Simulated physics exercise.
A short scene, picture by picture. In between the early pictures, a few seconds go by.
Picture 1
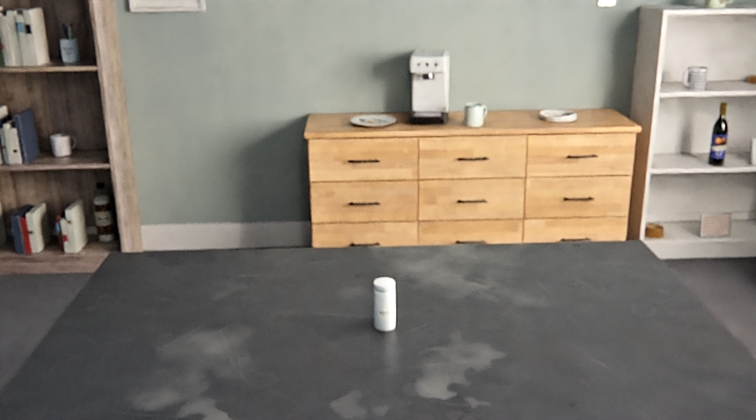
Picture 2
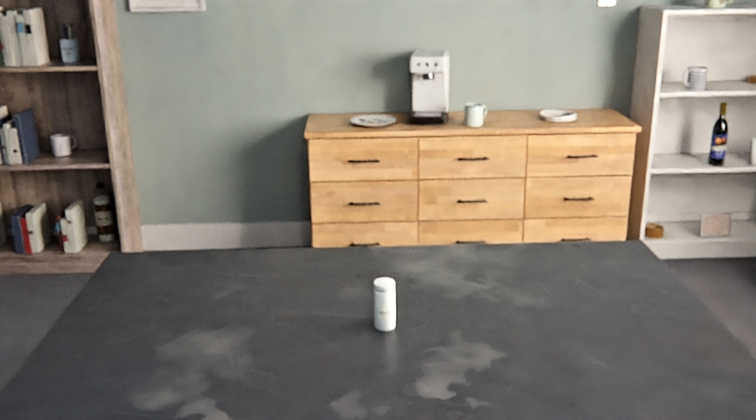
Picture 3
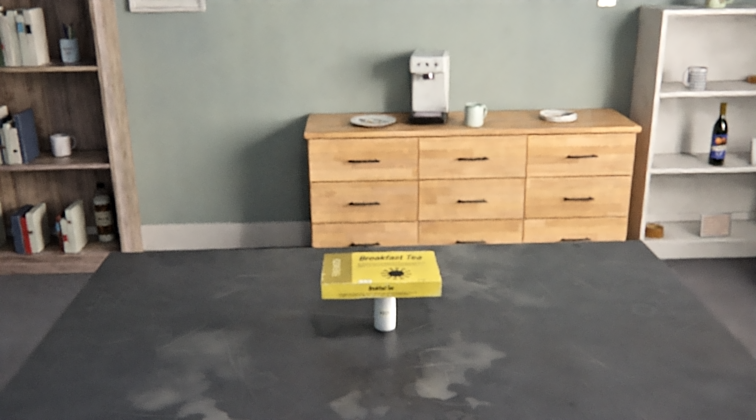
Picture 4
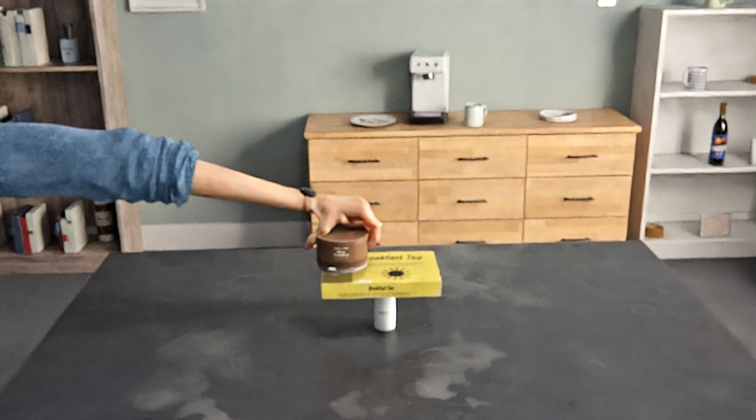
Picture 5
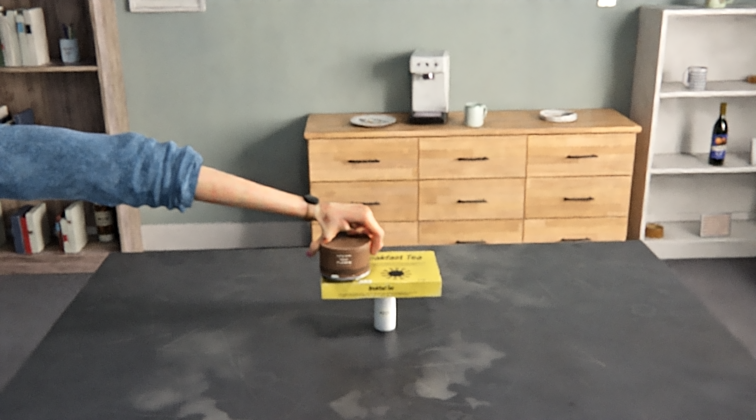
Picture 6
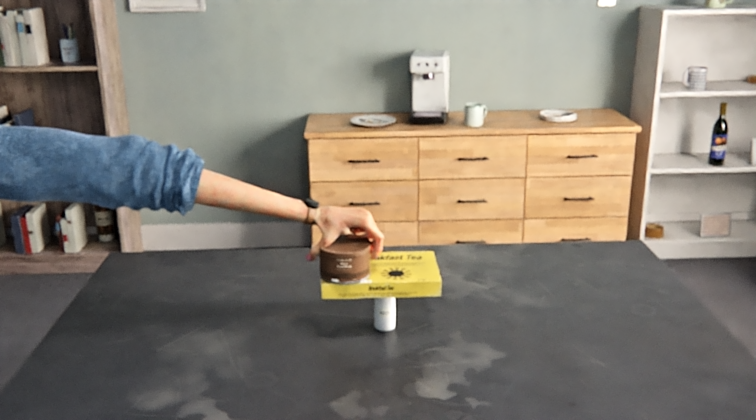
A hand lowers a brown tub onto the left side of a yellow tea box.
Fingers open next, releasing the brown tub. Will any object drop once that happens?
Yes.
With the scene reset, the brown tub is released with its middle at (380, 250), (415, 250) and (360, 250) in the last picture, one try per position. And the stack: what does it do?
It remains upright first, goes over second and goes over third.
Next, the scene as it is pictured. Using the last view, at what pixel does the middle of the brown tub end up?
Look around (290, 333) in the final frame.
Then, 0.40 s later than the last frame, brown tub now fallen; yellow packet tilted by 75°; white shaker tilted by 9°.
Then, 1.50 s later than the last frame, yellow packet on its side.
When it is over, fallen, brown tub and yellow packet; white shaker as before. End places, in pixels of the last picture, brown tub near (289, 332). The stack comes apart.
